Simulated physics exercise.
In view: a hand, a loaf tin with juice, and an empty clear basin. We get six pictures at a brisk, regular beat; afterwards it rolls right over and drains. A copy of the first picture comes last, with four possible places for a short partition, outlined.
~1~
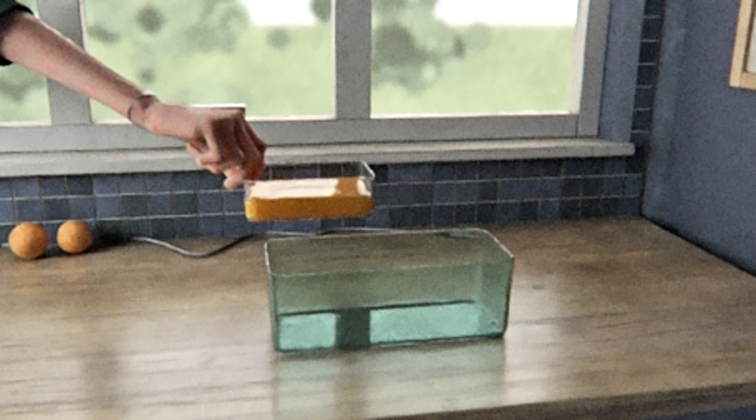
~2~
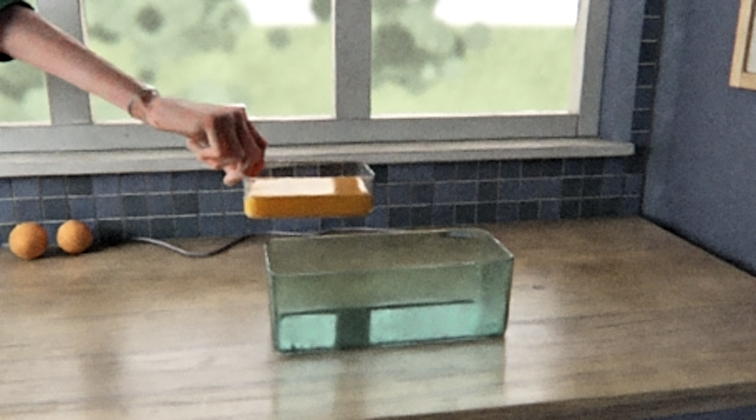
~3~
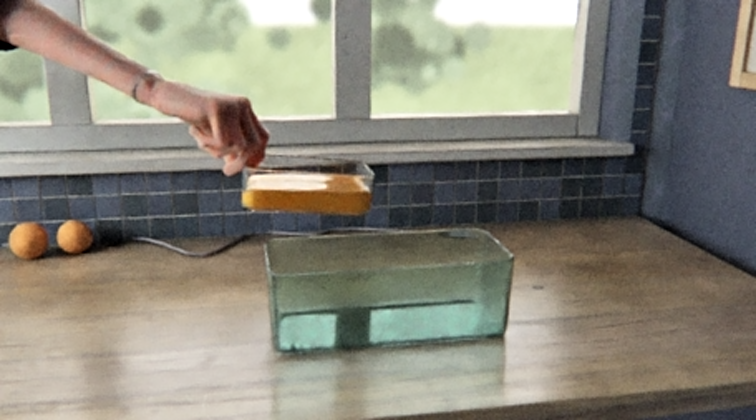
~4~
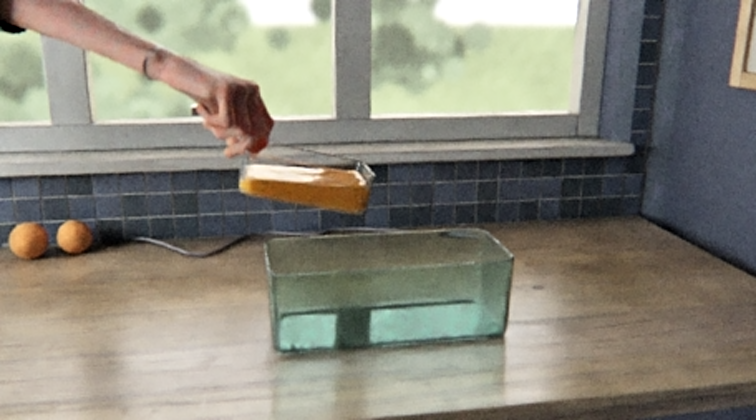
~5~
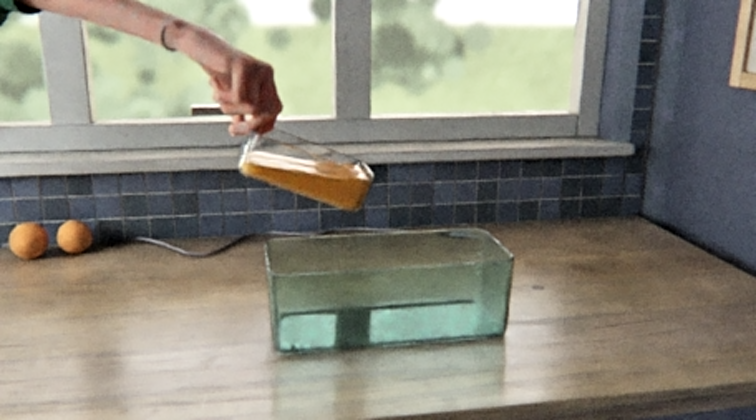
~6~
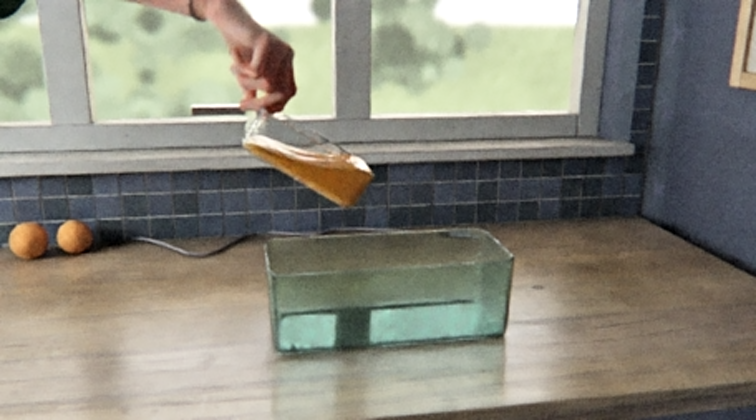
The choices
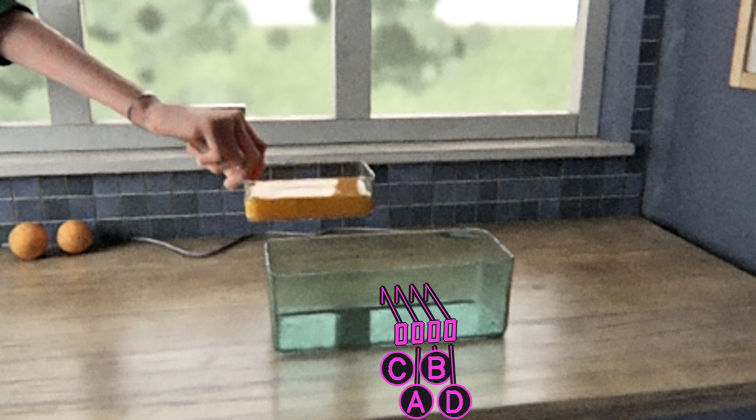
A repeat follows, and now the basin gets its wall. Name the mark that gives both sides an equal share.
D.
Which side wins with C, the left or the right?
The right side.
On the marked copy, A at (418, 348); B at (434, 346); C at (401, 349); D at (450, 345).
For place A, about 24 % ends left of the wall and 71 % right of it; 4 % is lost outside.
For place B, about 34 % ends left of the wall and 62 % right of it; 4 % is lost outside.
For place C, about 17 % ends left of the wall and 78 % right of it; 5 % is lost outside.
For place D, about 50 % ends left of the wall and 45 % right of it; 5 % is lost outside.
